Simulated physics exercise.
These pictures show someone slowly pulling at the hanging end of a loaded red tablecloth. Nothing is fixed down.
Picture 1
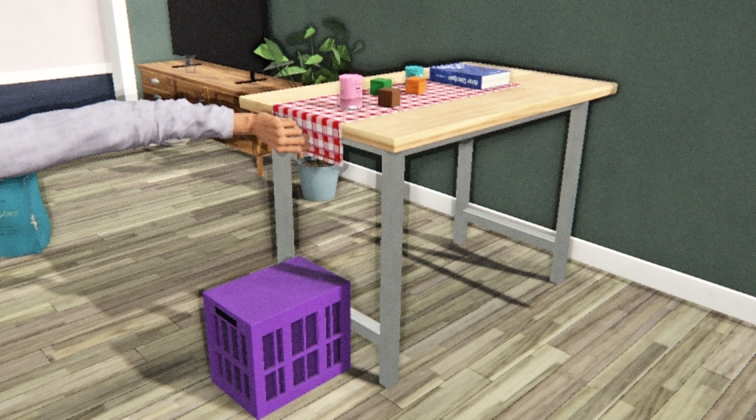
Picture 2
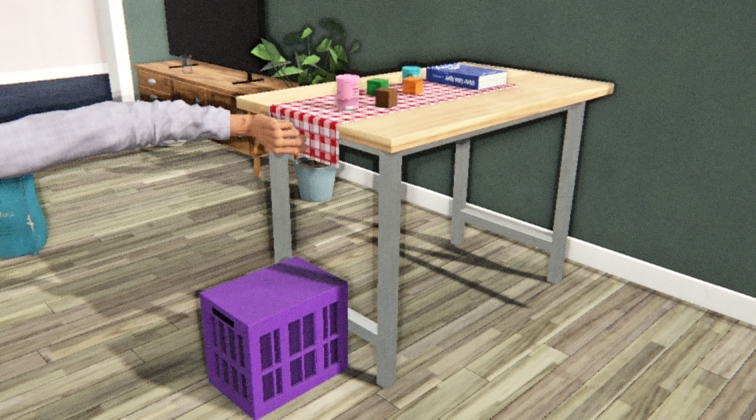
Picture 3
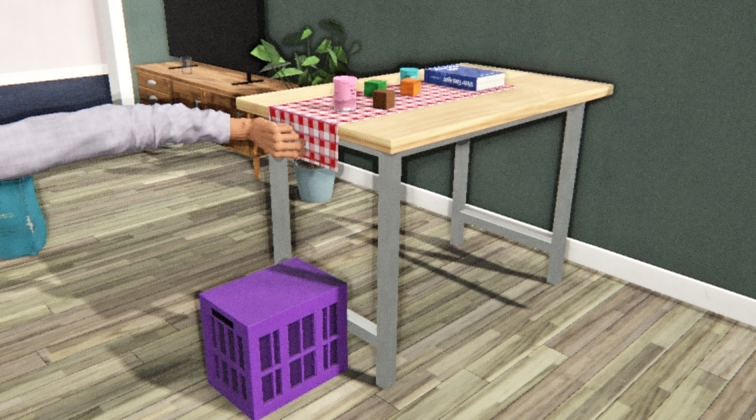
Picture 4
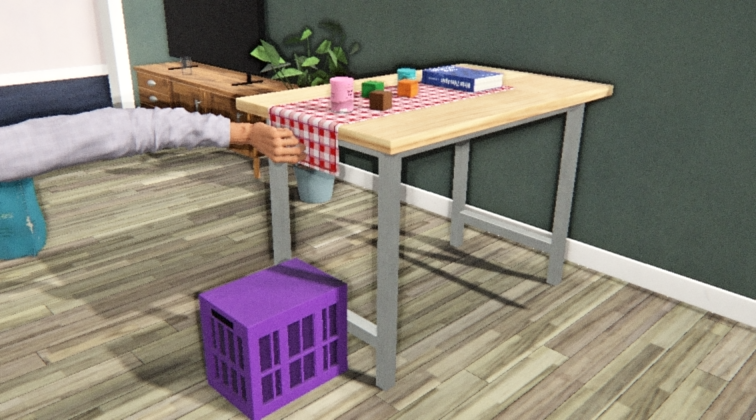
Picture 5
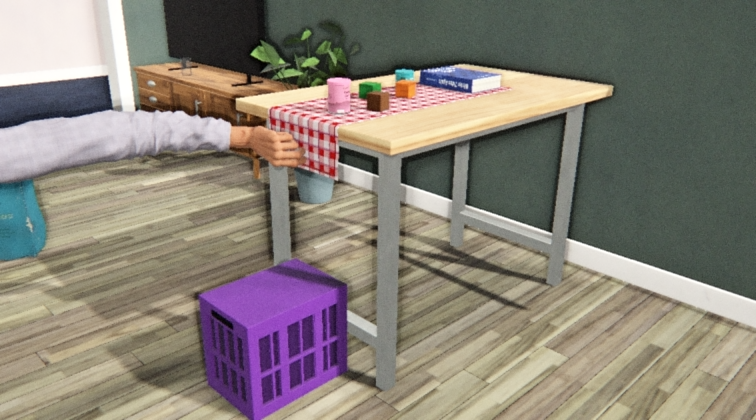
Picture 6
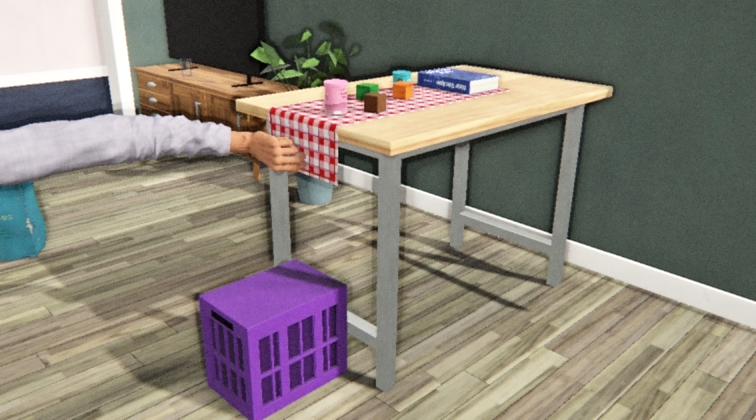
A hand slowly pulls the red checkered cloth down, drawing the objects on it slightly left.
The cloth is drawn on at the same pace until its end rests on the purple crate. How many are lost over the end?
The answer is three.
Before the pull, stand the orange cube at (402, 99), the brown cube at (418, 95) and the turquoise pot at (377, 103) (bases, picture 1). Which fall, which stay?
The orange cube falls, the brown cube holds on, the turquoise pot comes down.
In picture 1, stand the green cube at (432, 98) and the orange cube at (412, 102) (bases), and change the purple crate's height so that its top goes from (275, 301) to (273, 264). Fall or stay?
The green cube holds on, the orange cube stays on.
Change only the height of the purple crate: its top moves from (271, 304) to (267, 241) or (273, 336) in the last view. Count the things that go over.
The count: 1 and 4.
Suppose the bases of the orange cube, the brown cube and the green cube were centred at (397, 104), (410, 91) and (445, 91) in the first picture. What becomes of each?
The orange cube drops off; the brown cube stays on; the green cube stays on.
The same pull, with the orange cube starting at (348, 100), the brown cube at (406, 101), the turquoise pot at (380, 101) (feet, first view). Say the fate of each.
The orange cube tumbles off, the brown cube comes down, the turquoise pot goes over.
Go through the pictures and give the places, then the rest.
Hem (343, 167); pink can (351, 76); brown cube (389, 89); green cube (381, 79); orange cube (416, 78); turquoise pot (415, 68); top of the crate (275, 301), in the first picture.
Hem (339, 168); pink can (348, 77), in the second picture.
Hem (338, 172); brown cube (384, 91), in the third picture.
Hem (339, 177); green cube (373, 82); top of the crate (271, 303), in the fourth picture.
Hem (338, 180); orange cube (406, 82), in the fifth picture.
Hem (338, 186); pink can (336, 82); brown cube (375, 94); green cube (367, 84); orange cube (403, 83); turquoise pot (402, 72), in the sixth picture.
Early on, hem near (303, 211); pink can gone.
Midway, hem near (303, 250); pink can and brown cube gone.
Near the end, hem on the crate; pink can, brown cube and green cube gone.
Finally, hem on the crate; pink can, brown cube and green cube gone. Over the edge go three.
